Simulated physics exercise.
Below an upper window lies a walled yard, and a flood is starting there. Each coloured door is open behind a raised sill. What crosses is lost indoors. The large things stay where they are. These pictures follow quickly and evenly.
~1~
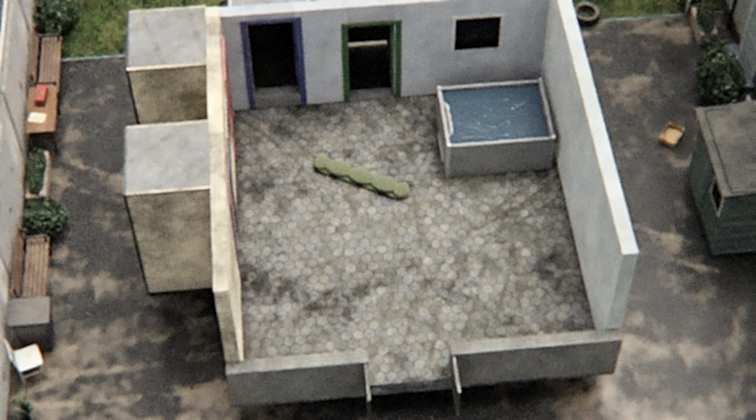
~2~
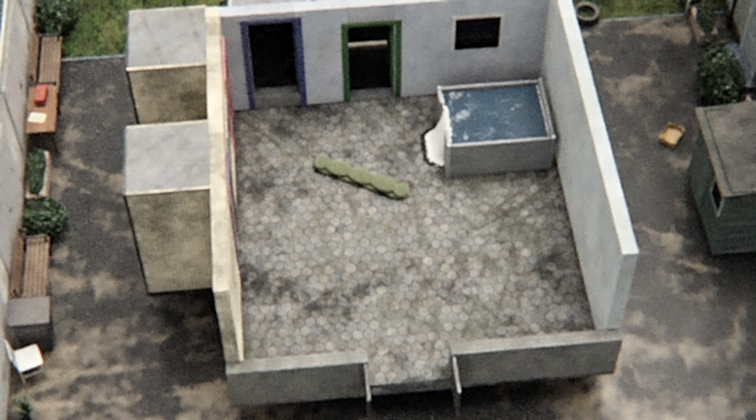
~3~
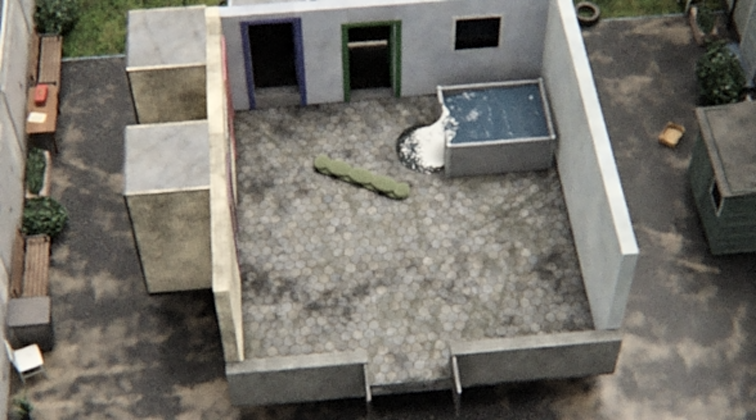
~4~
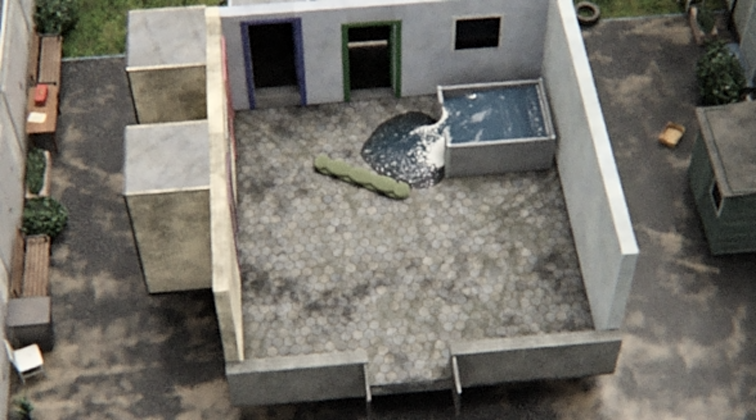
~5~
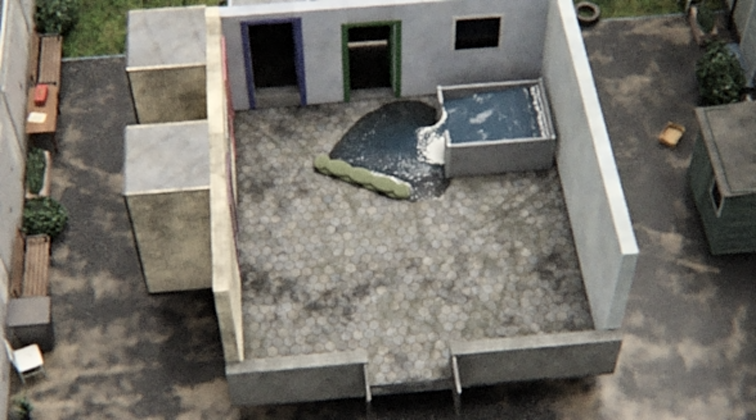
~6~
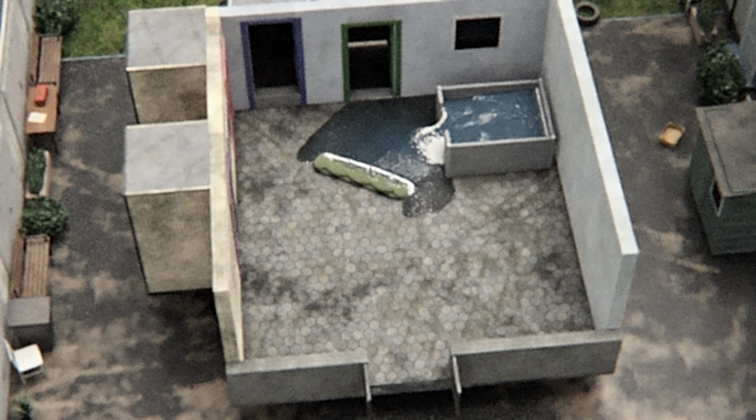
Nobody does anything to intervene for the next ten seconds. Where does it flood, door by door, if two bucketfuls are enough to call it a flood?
At the purple door it does not flood; at the pink door it floods; at the green door it floods; at the blue door it does not flood.
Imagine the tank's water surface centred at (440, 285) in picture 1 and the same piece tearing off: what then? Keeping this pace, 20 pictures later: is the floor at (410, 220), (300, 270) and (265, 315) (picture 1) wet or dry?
Taking the three spots in turn, I'd say spared, then drenched, then drenched.
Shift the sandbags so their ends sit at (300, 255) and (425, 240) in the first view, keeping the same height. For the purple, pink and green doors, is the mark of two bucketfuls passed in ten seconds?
Purple: Exceeds the threshold; pink: Exceeds the threshold; green: Exceeds the threshold.
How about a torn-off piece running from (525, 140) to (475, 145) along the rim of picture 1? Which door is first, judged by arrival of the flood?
The purple one.
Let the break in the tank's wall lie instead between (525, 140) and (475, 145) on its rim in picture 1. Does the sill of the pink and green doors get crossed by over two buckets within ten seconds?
Note - pink door: Short of the mark, green door: Short of the mark.
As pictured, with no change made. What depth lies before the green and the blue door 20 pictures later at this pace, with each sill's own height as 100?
About 150 %, then 70 %.
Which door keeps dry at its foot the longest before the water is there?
I'd go with the one in purple.
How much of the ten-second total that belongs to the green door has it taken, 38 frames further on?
My figure is 75 in a hundred.
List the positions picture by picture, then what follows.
The water tank at (495, 115) is whole and still, in the first picture.
Water pours out at (445, 137) and has run to (433, 163), in the second picture.
The front is at (400, 147), out from the gap at (444, 138), in the third picture.
Water pours out at (444, 138) and has run to (366, 150), in the fourth picture.
Water pours out at (444, 138) and has run to (335, 152), in the fifth picture.
The front is at (304, 153), out from the gap at (444, 138), in the sixth picture.
A moment on, water covers 25 % of the floor; the purple door not reached, the pink door under two buckets in, the green door under two buckets in, the blue door wet at the sill, nothing in.
Next, water covers 35 % of the floor; the purple door not reached, the pink door far over two buckets in, the green door over two buckets in, the blue door wet at the sill, nothing in.
Then, water covers 30 % of the floor; the purple door wet at the sill, nothing in, the pink door far over two buckets in, the green door over two buckets in, the blue door wet at the sill, nothing in.
Later, water covers 55 % of the floor; the purple door wet at the sill, nothing in, the pink door far over two buckets in, the green door over two buckets in, the blue door wet at the sill, nothing in.
In the end, water covers 70 % of the floor; the purple door wet at the sill, nothing in, the pink door far over two buckets in, the green door far over two buckets in, the blue door wet at the sill, nothing in.
